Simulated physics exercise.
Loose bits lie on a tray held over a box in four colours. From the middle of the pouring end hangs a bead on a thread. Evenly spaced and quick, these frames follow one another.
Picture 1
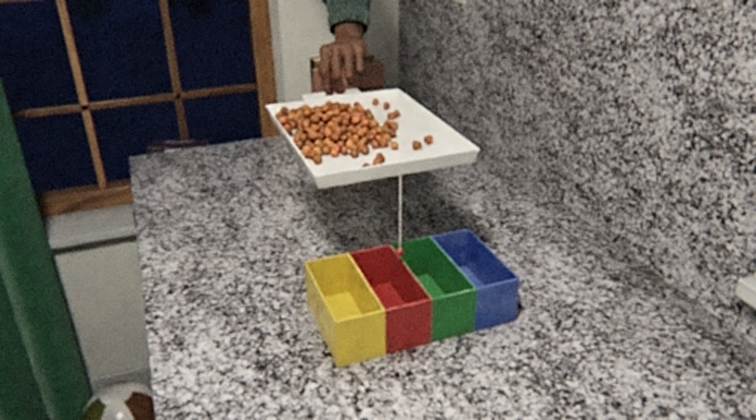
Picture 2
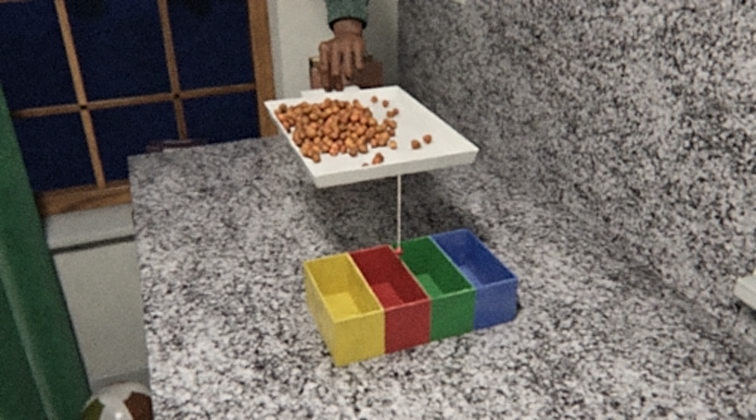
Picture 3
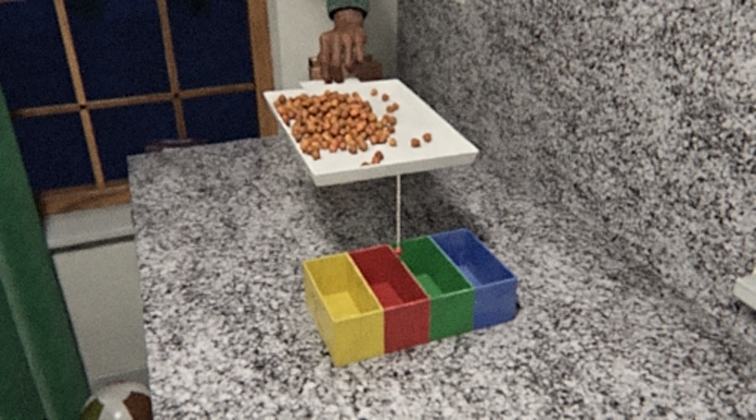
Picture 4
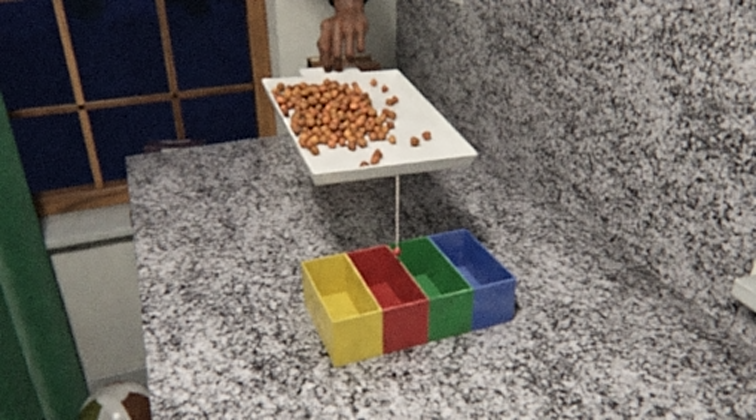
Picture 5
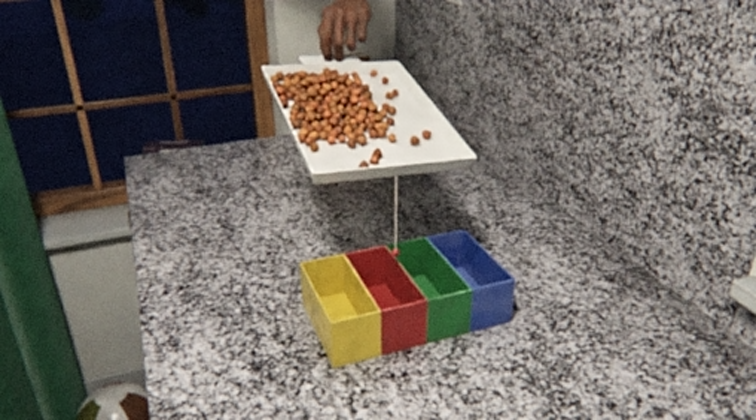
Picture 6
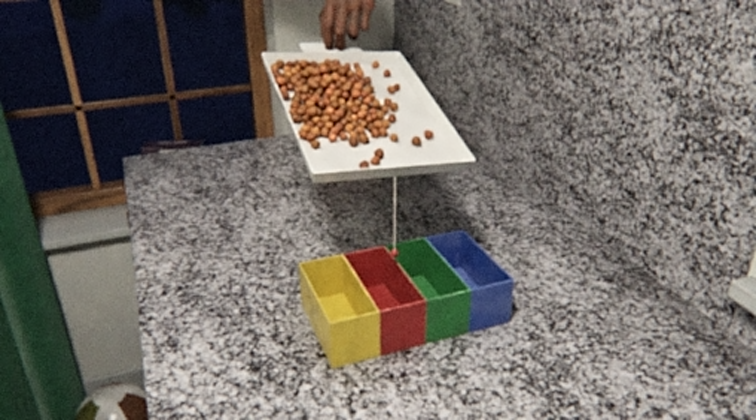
A white tray of hazelnuts hung above a box with yellow, red, green and blue sections, level at first, then a hand at the back slowly raised the far end, tilting it toward the front.
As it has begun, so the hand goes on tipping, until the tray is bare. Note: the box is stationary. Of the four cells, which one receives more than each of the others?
The blue cell receives the most.
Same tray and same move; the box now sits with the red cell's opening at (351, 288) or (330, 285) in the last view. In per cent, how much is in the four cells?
First case around 50 %, second case around 30 %.
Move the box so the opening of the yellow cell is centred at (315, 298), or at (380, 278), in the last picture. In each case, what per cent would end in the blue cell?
40 and 10 %.
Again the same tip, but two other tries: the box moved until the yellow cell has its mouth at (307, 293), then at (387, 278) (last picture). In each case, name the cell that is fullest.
The cell in blue, then green.
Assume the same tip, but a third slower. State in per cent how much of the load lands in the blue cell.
It would be some 40 in a hundred.
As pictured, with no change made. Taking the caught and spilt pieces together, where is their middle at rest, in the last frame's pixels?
The centre settles at about (462, 302).
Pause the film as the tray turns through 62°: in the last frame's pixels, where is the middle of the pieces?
Somewhere near pixel (421, 151).
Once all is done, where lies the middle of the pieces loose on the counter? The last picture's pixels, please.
Around (576, 321).
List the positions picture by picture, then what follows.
The first frame shows corners of the pouring end at (318, 174) and (474, 148), level; middle of the load at (337, 127), hazelnuts; bead on its thread at (400, 252); yellow cell at (361, 334); red cell at (408, 323); green cell at (454, 311); blue cell at (497, 301).
The second frame shows corners of the pouring end at (317, 173) and (473, 148), level; middle of the load at (336, 125).
The third frame shows corners of the pouring end at (317, 172) and (473, 150), tipped barely, lowest at the right corner; middle of the load at (336, 120).
The fourth frame shows corners of the pouring end at (317, 171) and (472, 152), tipped a little, lowest at the right corner; middle of the load at (335, 112).
The fifth frame shows corners of the pouring end at (316, 171) and (472, 155), tipped a little, lowest at the right corner; middle of the load at (334, 105).
The sixth frame shows corners of the pouring end at (316, 170) and (471, 158), tipped clearly, lowest at the right corner; middle of the load at (335, 97), a stray few on the move; yellow cell at (355, 335); red cell at (403, 324); green cell at (448, 313); blue cell at (491, 302).
Soon after the last picture, tray tipped steeply; most on the tray; a stray few in the red cell; a stray few in the green cell; a stray few in the blue cell; a small part falling or outside the box.
A little later, tray tipped past a quarter turn; a small part on the tray; about a third in the blue cell; about a quarter in the green cell; a small part in the red cell; a stray few in the yellow cell; about a quarter falling or outside the box.
Later still, tray tipped past a quarter turn; about half in the blue cell; about a quarter in the green cell; a small part in the red cell; a stray few in the yellow cell; about a quarter falling or outside the box.
At rest, tray tipped past a quarter turn; about half in the blue cell; about a quarter in the green cell; a small part in the red cell; a stray few in the yellow cell; about a quarter outside the box.
